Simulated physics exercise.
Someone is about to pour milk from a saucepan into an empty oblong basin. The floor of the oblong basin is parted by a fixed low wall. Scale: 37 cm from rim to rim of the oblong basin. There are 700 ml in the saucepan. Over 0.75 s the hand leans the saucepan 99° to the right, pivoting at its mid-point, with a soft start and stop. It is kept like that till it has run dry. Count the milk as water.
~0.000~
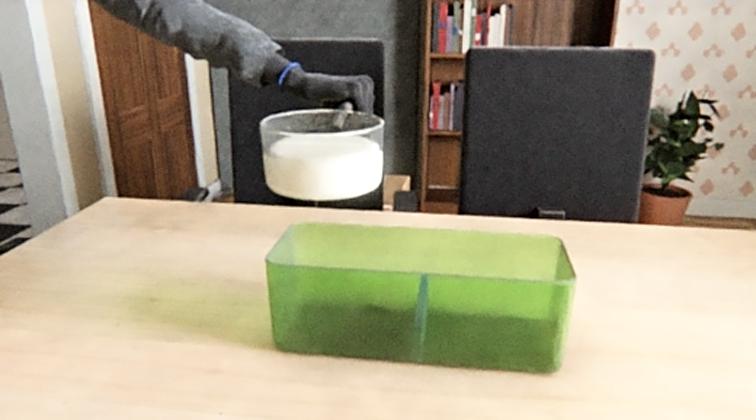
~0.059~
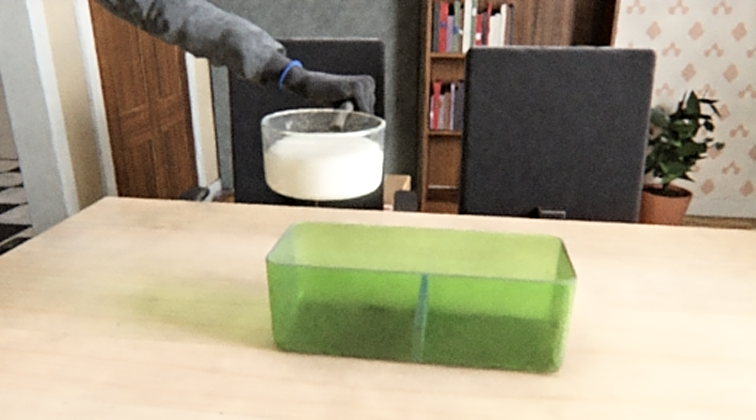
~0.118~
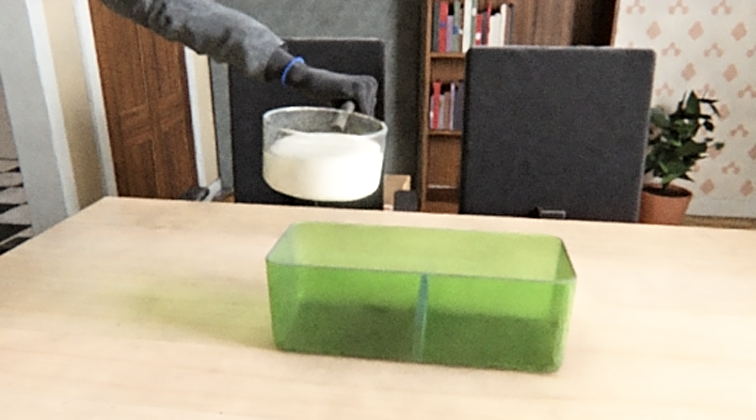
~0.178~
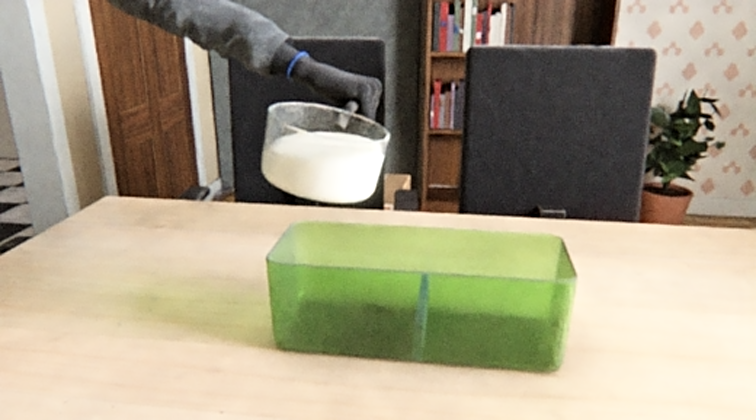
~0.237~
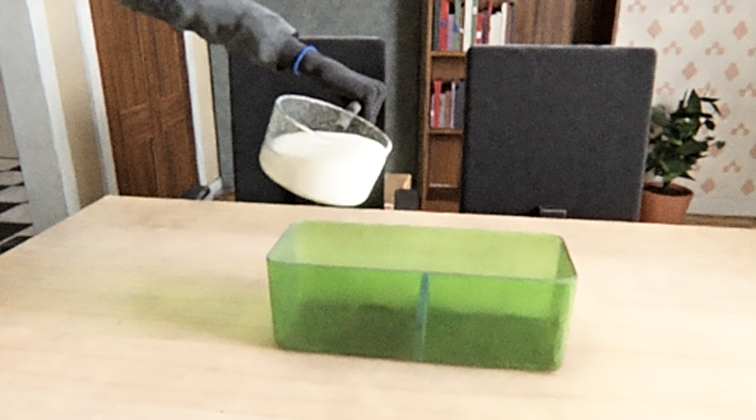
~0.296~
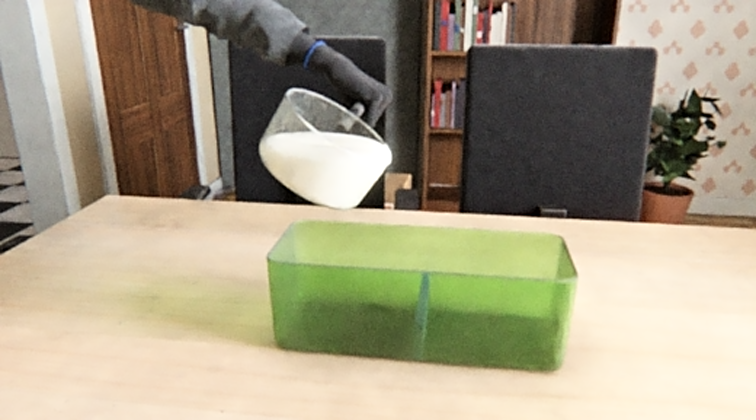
In a room with chairs and a bookshelf, a dark-gloved hand holds a clear saucepan of white milk above a green oblong basin on a wooden table, then gradually leans the saucepan to the right, slowly at first.
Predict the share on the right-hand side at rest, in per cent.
Roughly 40 per cent is past the wall.
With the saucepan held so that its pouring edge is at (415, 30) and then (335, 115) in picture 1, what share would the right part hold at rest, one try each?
First 90, then 5 per cent.
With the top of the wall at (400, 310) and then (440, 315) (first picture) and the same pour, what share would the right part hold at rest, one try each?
In turn about 75 and 15 per cent.
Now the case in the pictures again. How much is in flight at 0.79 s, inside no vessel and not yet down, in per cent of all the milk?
Some 7 per cent.
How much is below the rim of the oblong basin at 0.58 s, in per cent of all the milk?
About 26 per cent.
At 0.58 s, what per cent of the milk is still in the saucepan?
About 38 per cent.
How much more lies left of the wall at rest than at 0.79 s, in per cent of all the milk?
Some 18 per cent.
After 0.58 s the tilt is 87° and 38 per cent is still to pour, 11 is left of the wall and 16 right of it.
After 0.79 s the tilt is 99° and 11 per cent is still to pour, 42 is left of the wall and 40 right of it.
After 1.01 s the tilt is 99° and 2 per cent is still to pour, 55 is left of the wall and 40 right of it.
After 1.25 s the tilt is 99° and 0 per cent is still to pour, 58 is left of the wall and 40 right of it.
In the end 59 per cent lies left of the wall, 40 right of it and 1 outside.
